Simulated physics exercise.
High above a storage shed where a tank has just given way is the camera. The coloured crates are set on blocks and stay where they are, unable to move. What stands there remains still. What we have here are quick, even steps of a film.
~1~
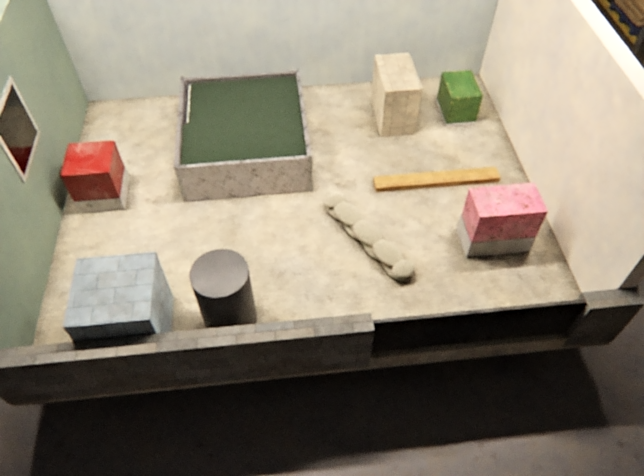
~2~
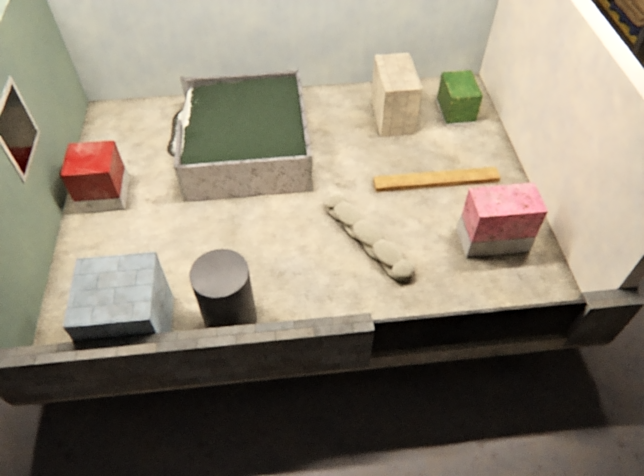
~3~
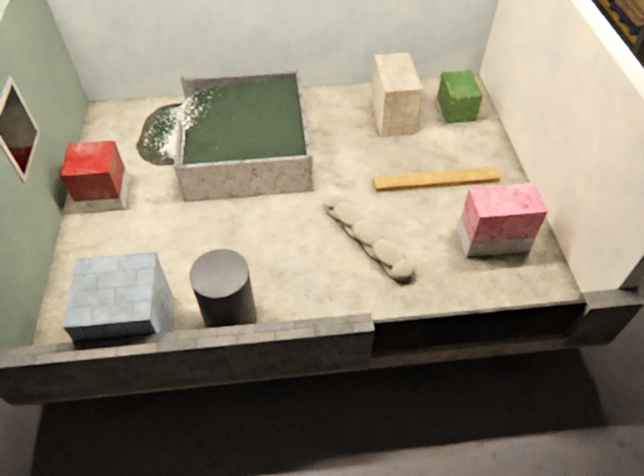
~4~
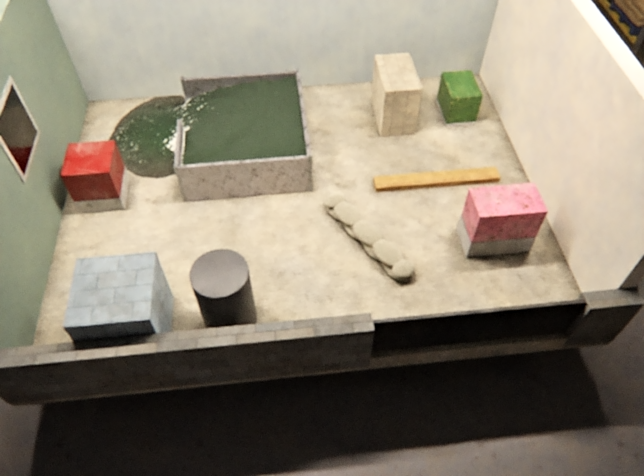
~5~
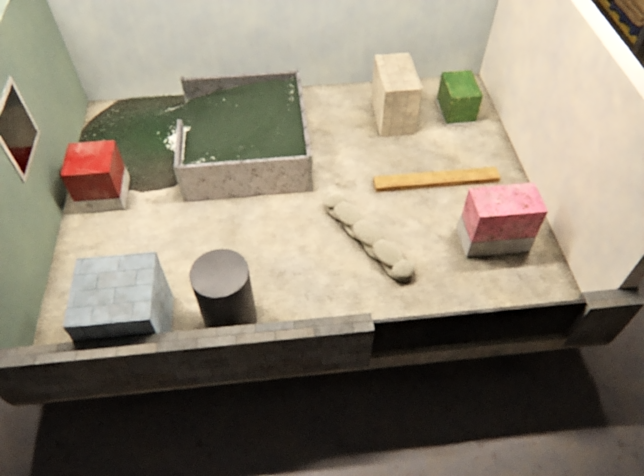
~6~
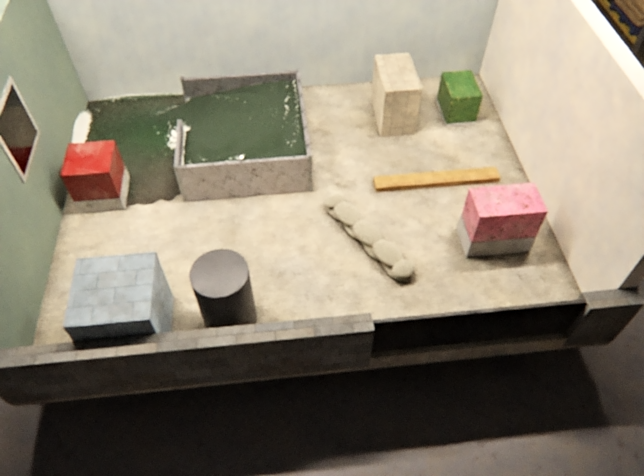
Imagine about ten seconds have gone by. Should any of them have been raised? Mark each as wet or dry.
Green crate: Wet; red crate: Wet; pink crate: Dry.
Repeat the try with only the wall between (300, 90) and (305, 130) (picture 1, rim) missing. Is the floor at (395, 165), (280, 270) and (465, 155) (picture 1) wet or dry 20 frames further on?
Order as asked: Swamped, untouched, swamped.
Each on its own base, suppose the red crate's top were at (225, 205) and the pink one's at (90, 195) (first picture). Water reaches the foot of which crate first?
I would point to the crate marked pink.
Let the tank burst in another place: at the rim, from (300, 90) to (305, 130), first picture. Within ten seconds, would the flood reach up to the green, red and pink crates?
Here goes: Green crate - hit; red crate - left alone; pink crate - left alone.
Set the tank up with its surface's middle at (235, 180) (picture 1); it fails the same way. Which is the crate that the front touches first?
I say the one in red.
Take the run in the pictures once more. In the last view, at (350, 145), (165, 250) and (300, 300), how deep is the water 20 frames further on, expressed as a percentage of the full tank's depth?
My figures are about 0, 6 and 0 percent.
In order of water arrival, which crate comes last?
Looks like the crate marked pink to me.
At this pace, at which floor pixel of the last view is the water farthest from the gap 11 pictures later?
Pixel estimate: (30, 362).
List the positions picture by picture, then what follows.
In the first frame, the water tank at (242, 119) is whole and still.
In the second frame, water pours out at (189, 124) and has run to a hidden place.
In the third frame, the front is at (145, 155), out from the gap at (189, 125).
In the fourth frame, the front is at a hidden place, out from the gap at (189, 125).
In the fifth frame, water pours out at (189, 125) and has run to (81, 136).
In the sixth frame, water pours out at (189, 125) and has run to (88, 107).
A moment on, water covers 15 % of the floor; the green crate not reached, the red crate water round its plinth, the pink crate not reached.
Next, water covers 20 % of the floor; the green crate not reached, the red crate water round its plinth, the pink crate not reached.
Then, water covers 35 % of the floor; the green crate not reached, the red crate water round its plinth, the pink crate not reached.
Later, water covers 60 % of the floor; the green crate water round its plinth, the red crate water round its plinth, the pink crate not reached.
In the end, water covers 90 % of the floor; the green crate was topped, the red crate was topped, the pink crate stayed above the water.
